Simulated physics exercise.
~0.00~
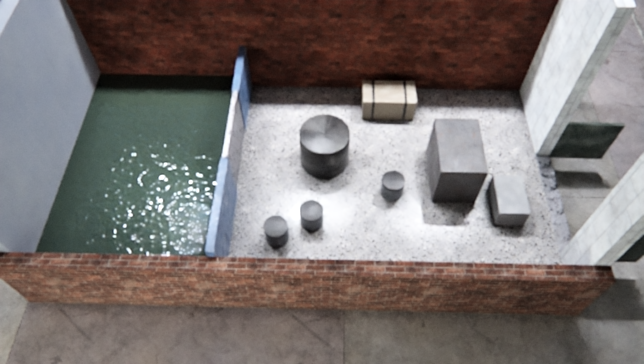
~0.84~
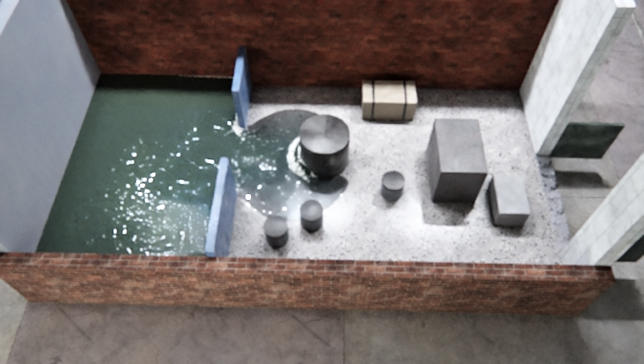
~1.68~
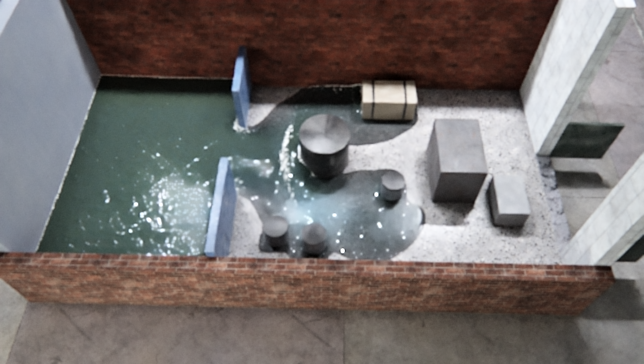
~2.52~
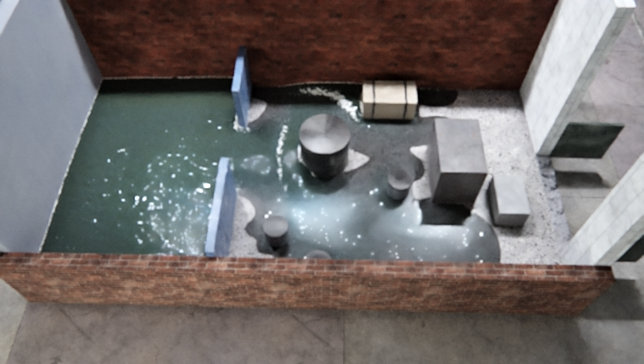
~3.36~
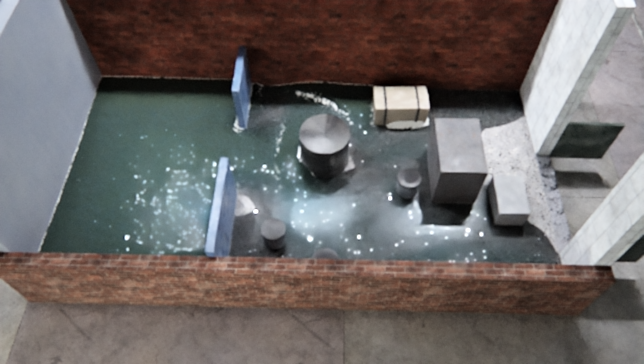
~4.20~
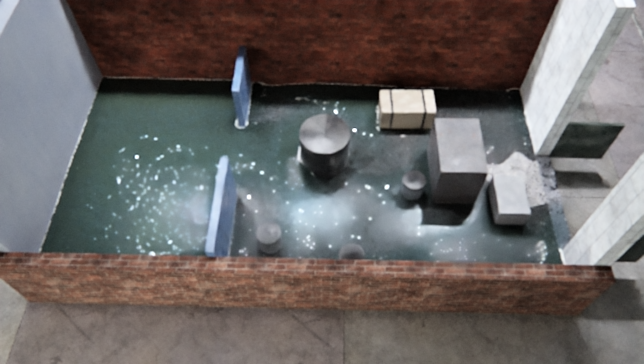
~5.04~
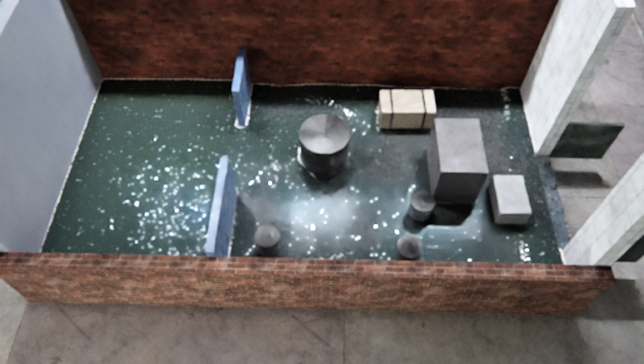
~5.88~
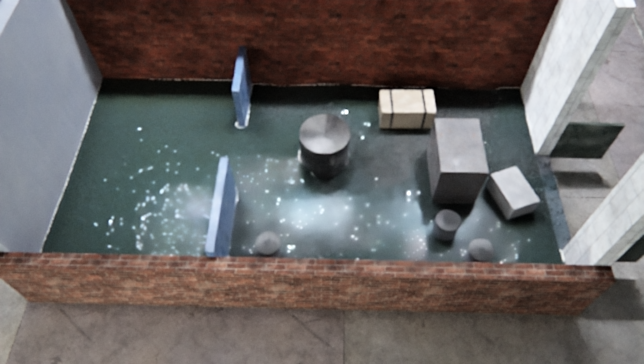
Green water poured through the gap in the blue divider and spread right across the gravelly floor, surrounding the blocks and cylinders. The pale crate shifted slightly, then two small cylinders drifted right and a small grey box ended up turned at an angle.
